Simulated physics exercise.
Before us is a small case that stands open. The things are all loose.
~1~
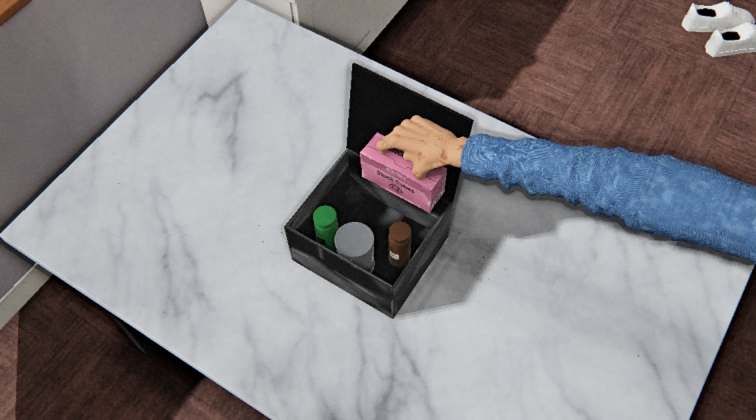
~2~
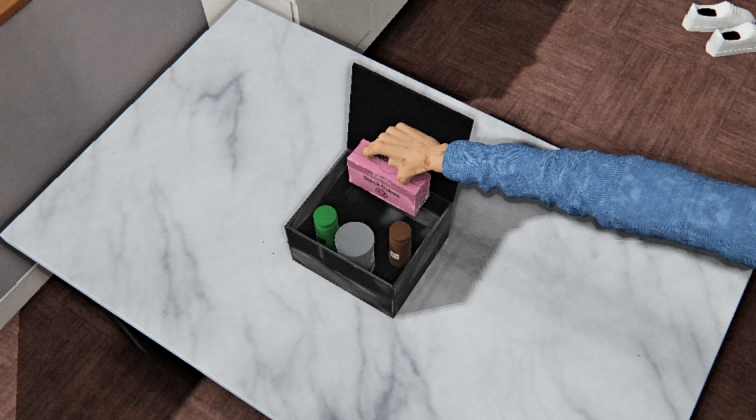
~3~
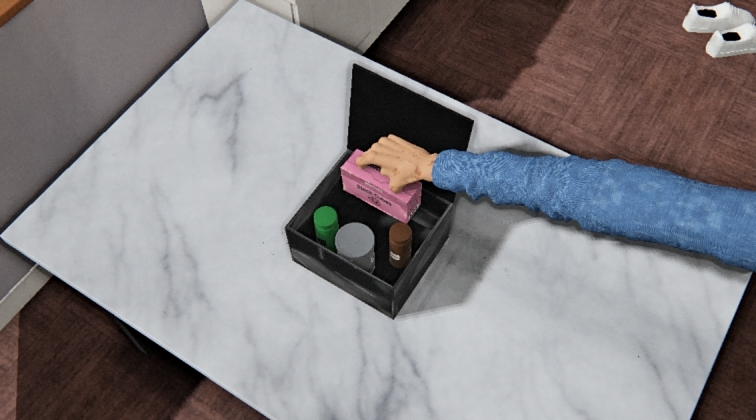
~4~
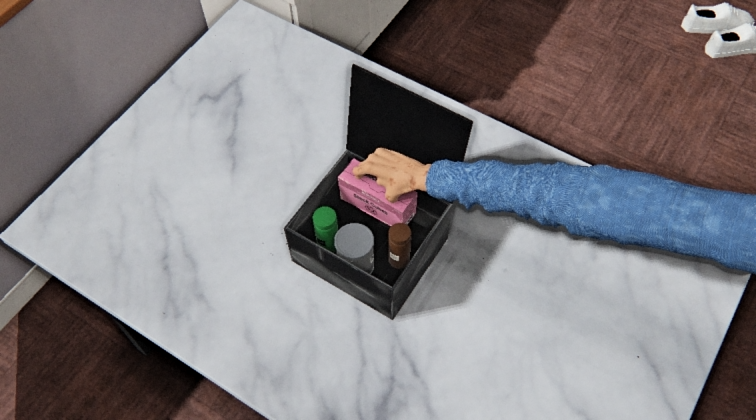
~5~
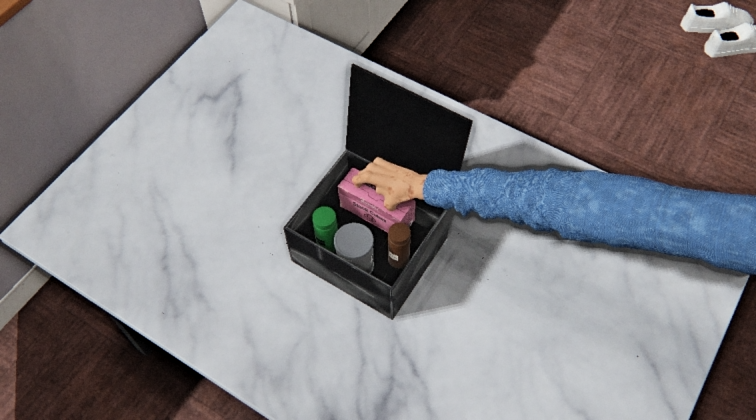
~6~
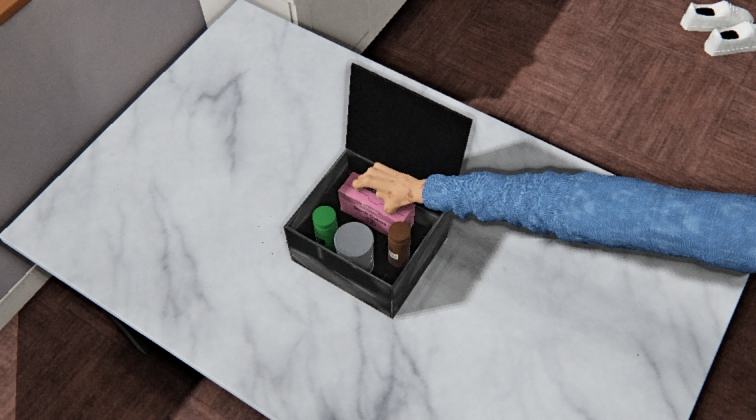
On a marble table, a hand in a blue sleeve lowered a pink carton into an open black case, behind green, grey and brown containers, and then kept its fingers resting on top.
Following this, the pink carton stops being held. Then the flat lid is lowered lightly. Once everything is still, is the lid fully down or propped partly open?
It is fully down.
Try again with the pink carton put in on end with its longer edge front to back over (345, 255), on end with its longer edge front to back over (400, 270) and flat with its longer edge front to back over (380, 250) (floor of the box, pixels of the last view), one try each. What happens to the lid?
In case one it remains open, in case two it remains open and in case three it remains open.
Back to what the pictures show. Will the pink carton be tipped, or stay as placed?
Looking at the last picture, the pink carton is left as set.
Then, 1.10 s on from there, lid starting down.
Then, 1.60 s on from there, lid 60° above the rim.
Then, 2.00 s on from there, lid 32° above the rim.
Then, 2.30 s on from there, lid 8° above the rim.
In the end, lid shut; all 4 unmoved. At the end, from the last picture's camera, pink carton near (377, 207).
